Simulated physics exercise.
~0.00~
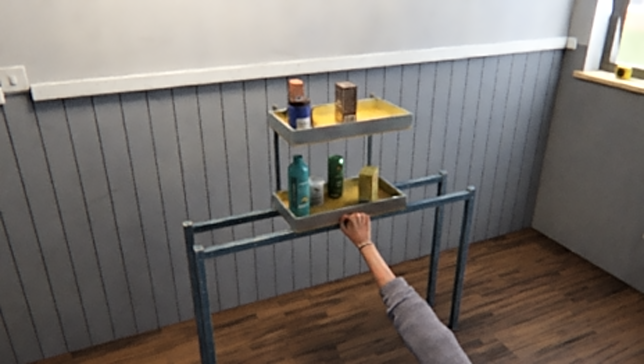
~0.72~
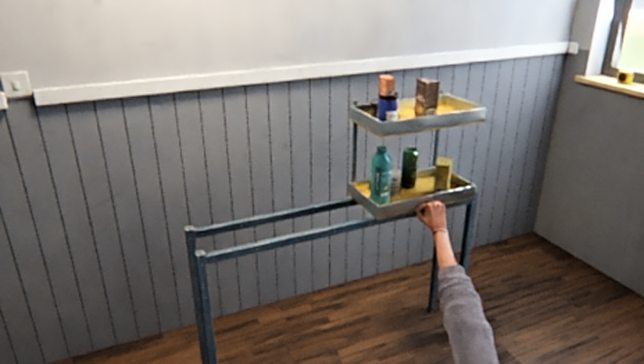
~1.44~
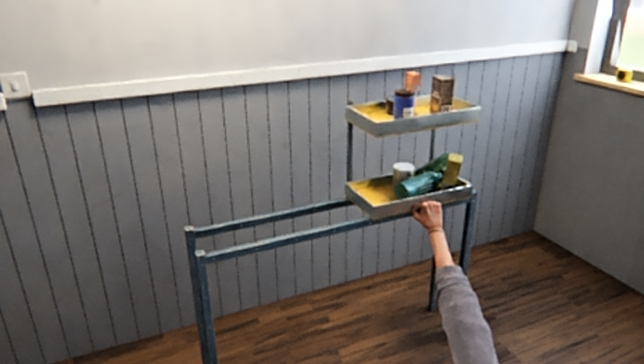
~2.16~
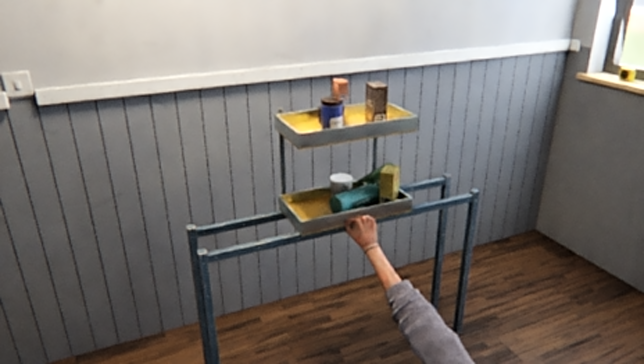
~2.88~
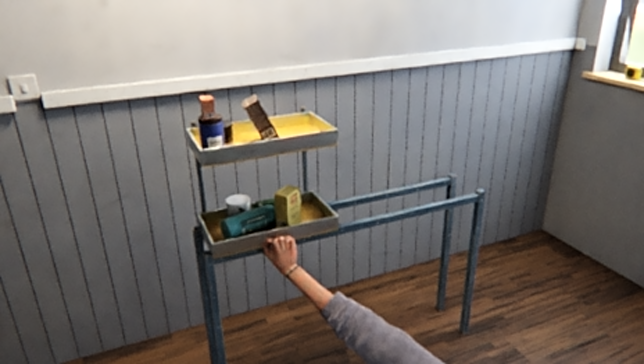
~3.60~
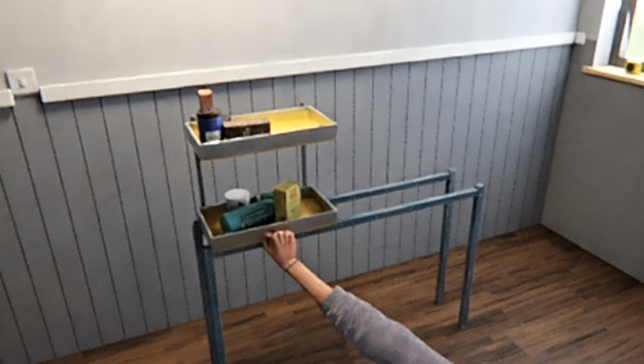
A hand slides a two-tier tray right, then left, toppling two bottles and a carton.
